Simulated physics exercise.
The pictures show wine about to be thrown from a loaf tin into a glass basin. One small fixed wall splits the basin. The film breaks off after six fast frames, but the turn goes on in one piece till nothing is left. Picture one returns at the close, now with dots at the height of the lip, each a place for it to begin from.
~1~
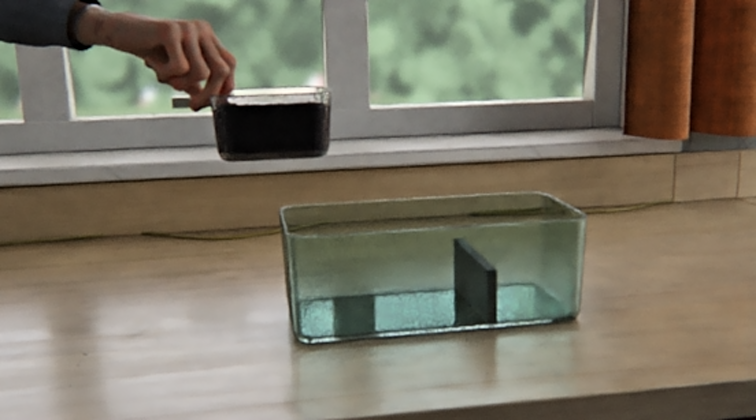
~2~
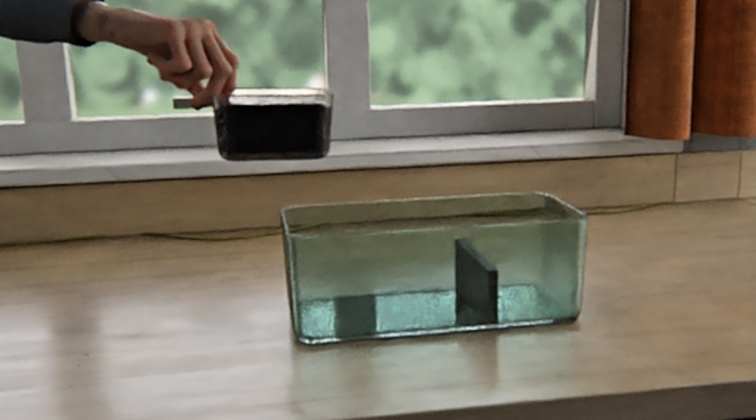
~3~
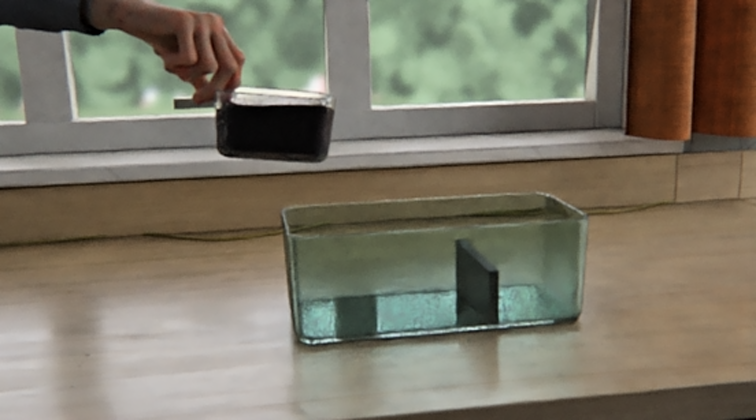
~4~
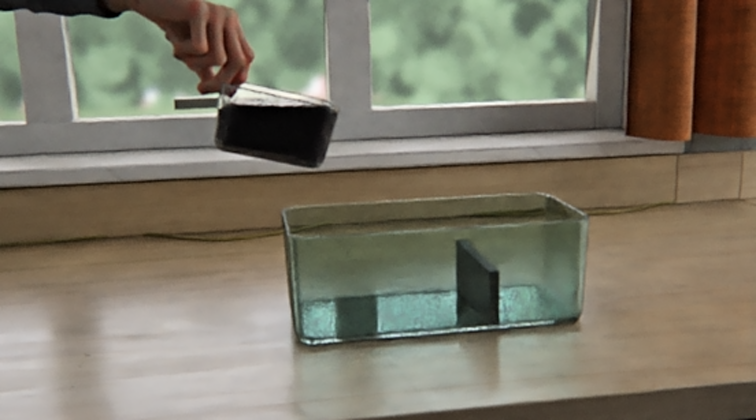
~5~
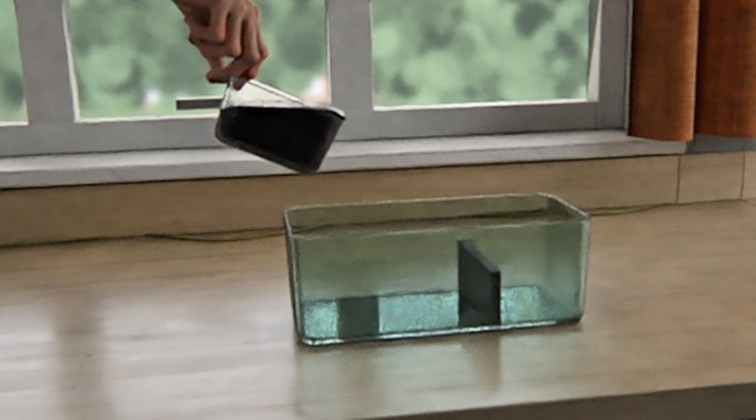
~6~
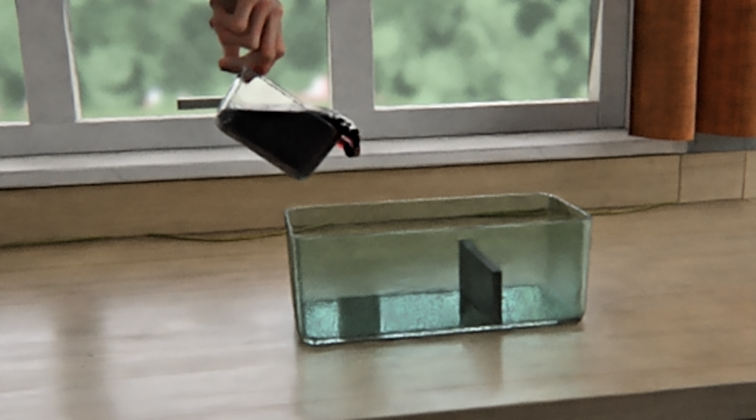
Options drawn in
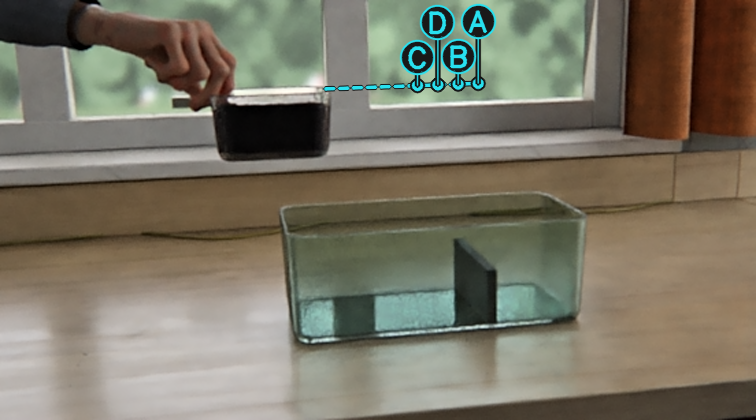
A hand in a dark sleeve grips a clear container of dark liquid at upper left, seen from slightly above a pale wooden counter beneath a window. Below sits a greenish glass basin with shallow bluish water and a dark upright divider, orange curtains at right. The hand tilts the container steadily rightward until dark liquid slips over its lip, while the view stays nearly still.
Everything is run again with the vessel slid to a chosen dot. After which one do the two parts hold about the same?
Choose C.
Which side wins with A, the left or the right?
More ends on the right.
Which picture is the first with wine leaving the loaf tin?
In picture 5.
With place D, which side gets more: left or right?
The right side.
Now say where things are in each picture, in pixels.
Upright, lip at (325, 88); basin from (294, 341) to (579, 317); top of the wall at (474, 252); nothing has left yet, in the first frame.
Upright, lip at (327, 91); nothing has left yet, in the second frame.
Tipped about 6°, lip at (330, 96); nothing has left yet, in the third frame.
Tipped about 14°, lip at (334, 104); nothing has left yet, in the fourth frame.
Tipped about 24°, lip at (337, 115); wine is over the lip, down to (337, 115), in the fifth frame.
Tipped about 37°, lip at (339, 128); wine is over the lip, down to (353, 151), in the sixth frame.
In cyan, A at (478, 83); B at (458, 84); C at (417, 85); D at (437, 84).
Choosing A, about 9 % ends left of the wall and 90 % right of it.
Choosing B, about 19 % ends left of the wall and 80 % right of it.
Choosing C, about 56 % ends left of the wall and 43 % right of it.
Choosing D, about 31 % ends left of the wall and 67 % right of it.
